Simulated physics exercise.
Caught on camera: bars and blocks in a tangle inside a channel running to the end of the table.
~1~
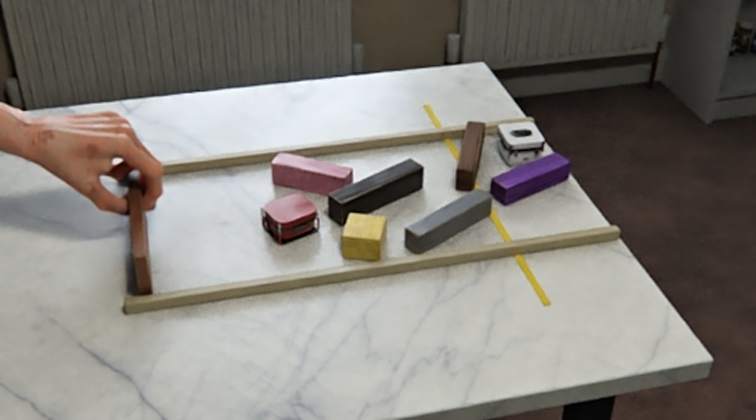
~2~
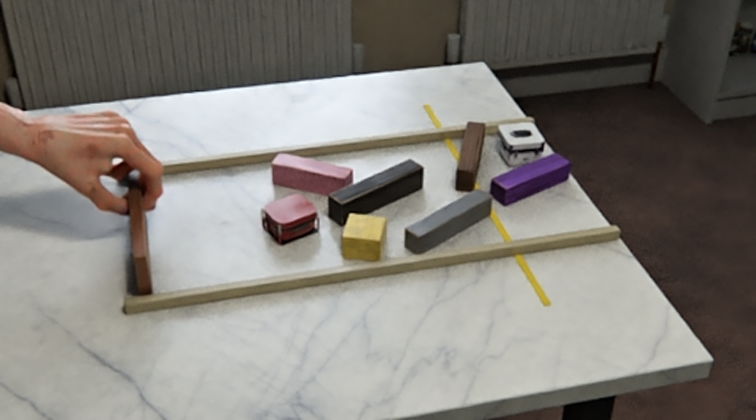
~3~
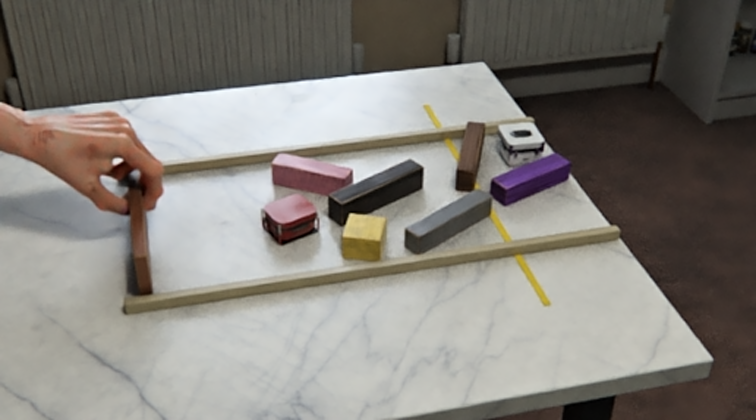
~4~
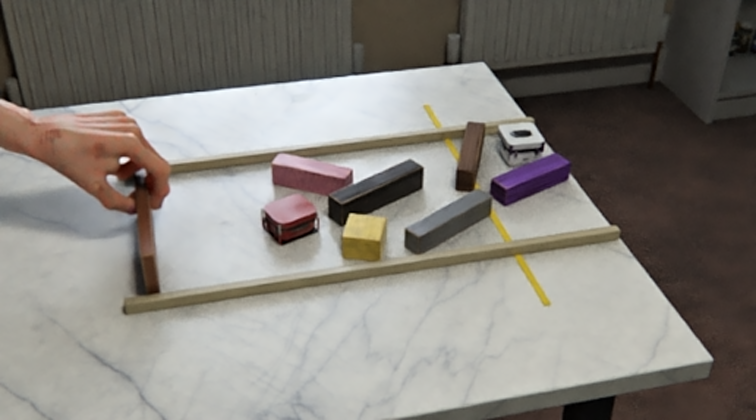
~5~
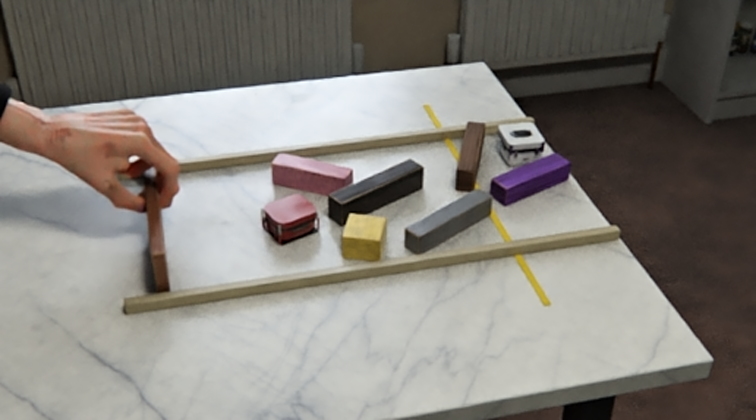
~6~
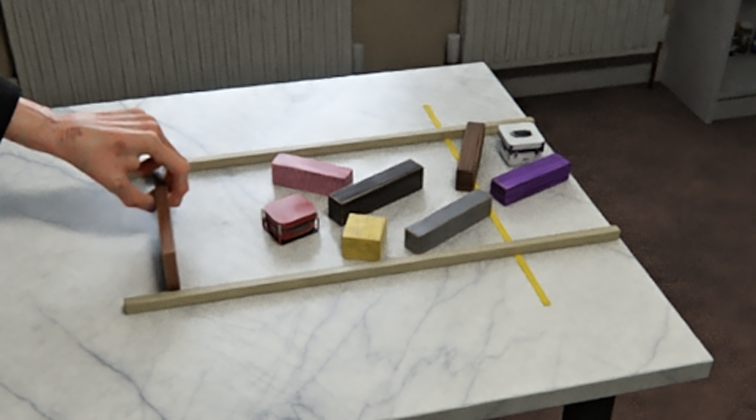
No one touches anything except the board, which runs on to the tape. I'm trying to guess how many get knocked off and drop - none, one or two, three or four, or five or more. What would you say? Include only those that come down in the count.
I would say one or two.
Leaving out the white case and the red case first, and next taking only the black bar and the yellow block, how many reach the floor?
I'd say 0 the first time and 0 the second time.
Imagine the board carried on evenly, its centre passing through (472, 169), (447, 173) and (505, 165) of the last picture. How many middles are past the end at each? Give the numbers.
Place by place: 1, 0 and 2.
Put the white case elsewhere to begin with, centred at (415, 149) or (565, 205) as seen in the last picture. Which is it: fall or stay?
First place: It does not drop; second place: It does not drop.
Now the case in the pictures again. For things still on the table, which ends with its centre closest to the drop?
Foremost: The white case.
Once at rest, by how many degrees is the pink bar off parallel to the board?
About 0°.
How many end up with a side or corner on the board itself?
3 touch it.
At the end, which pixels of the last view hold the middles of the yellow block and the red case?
Final positions: Near (525, 213); near (504, 190).
Early on, none off yet; white case at rest near (520, 145); purple stick at rest near (531, 179); brown stick at rest near (471, 155).
Finally, the number that fall off is one or two; lost, purple stick.
